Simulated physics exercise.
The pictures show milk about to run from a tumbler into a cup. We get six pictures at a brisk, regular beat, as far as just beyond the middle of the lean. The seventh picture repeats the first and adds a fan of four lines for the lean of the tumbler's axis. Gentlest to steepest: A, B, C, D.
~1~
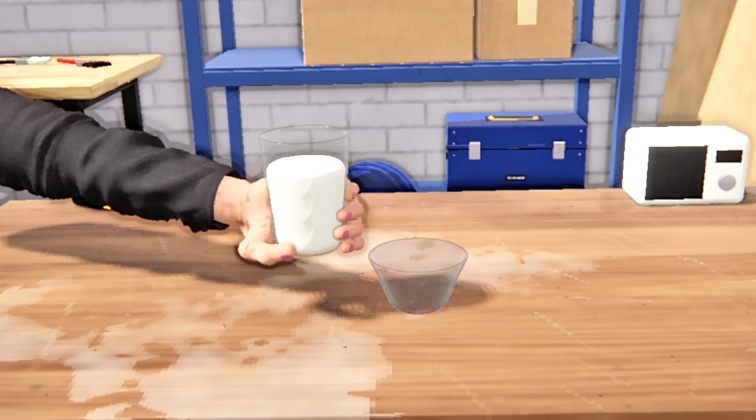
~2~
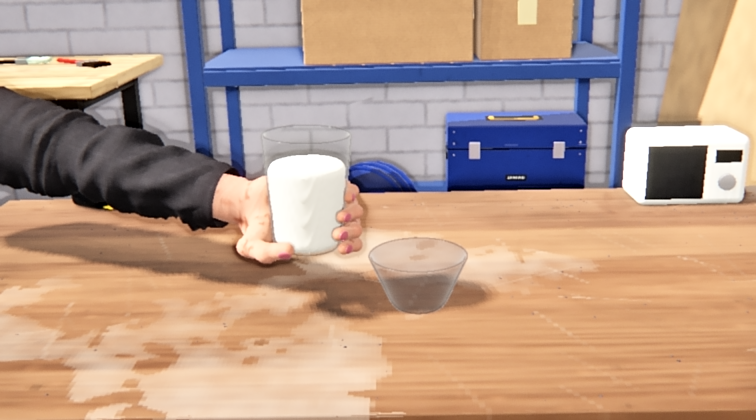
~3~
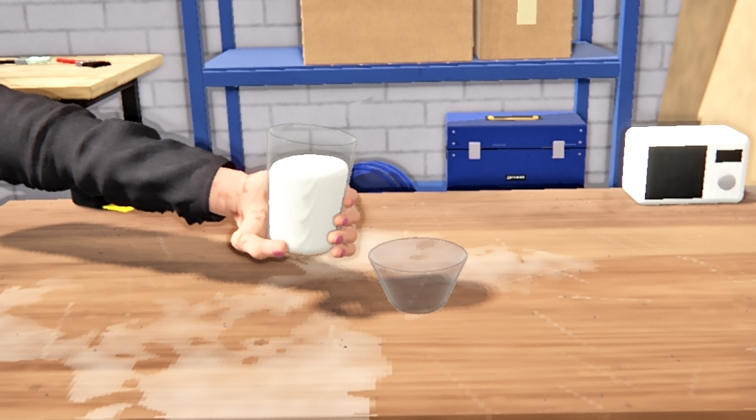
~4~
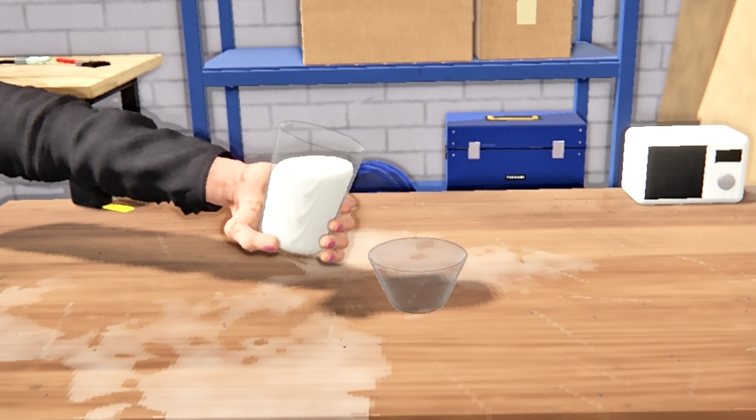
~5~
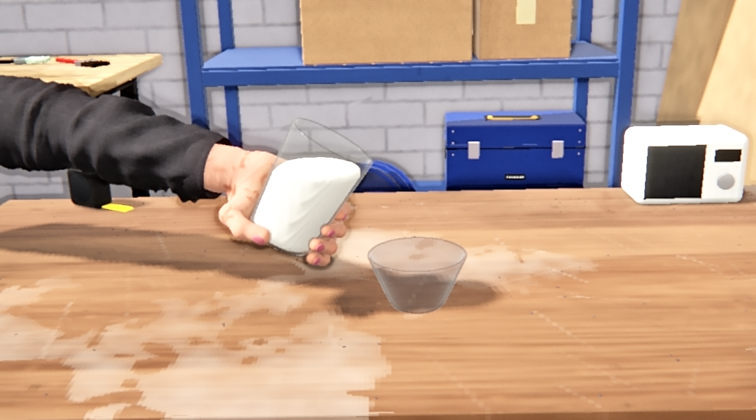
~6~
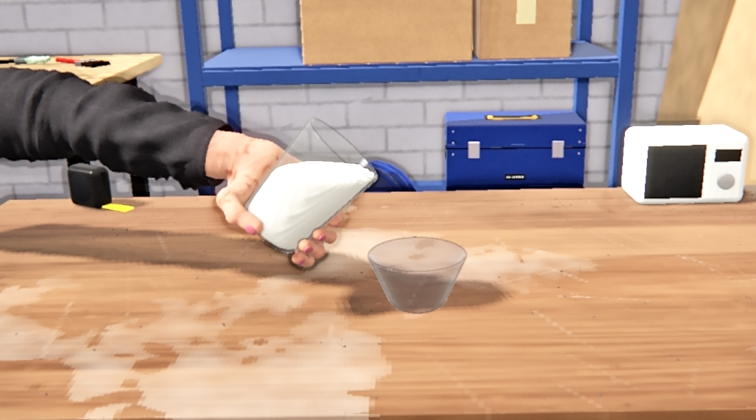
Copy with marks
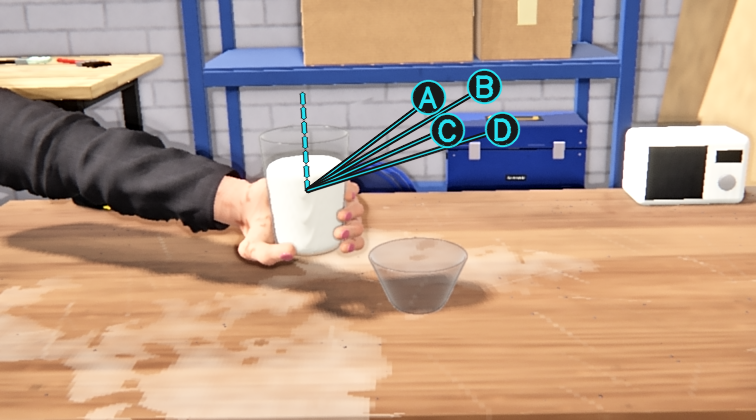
In a workshop, a hand in a black sleeve steadily tilting a clear tumbler of milk rightward above a small empty cup.
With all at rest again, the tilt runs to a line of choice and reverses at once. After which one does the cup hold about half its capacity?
C beats the others.
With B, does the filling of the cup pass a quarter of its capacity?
Yes, clearly.
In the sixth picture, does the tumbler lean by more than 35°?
Yes, it does.
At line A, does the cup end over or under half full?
Under half.
On the marked copy, A at (415, 109); B at (470, 95); C at (431, 135); D at (486, 134).
With A, the cup ends with about 16 % of what it can hold.
With B, the cup ends with about 31 % of what it can hold.
With C, the cup ends with about 49 % of what it can hold.
With D, the cup ends with about 68 % of what it can hold; 3 % of the milk is spilt.
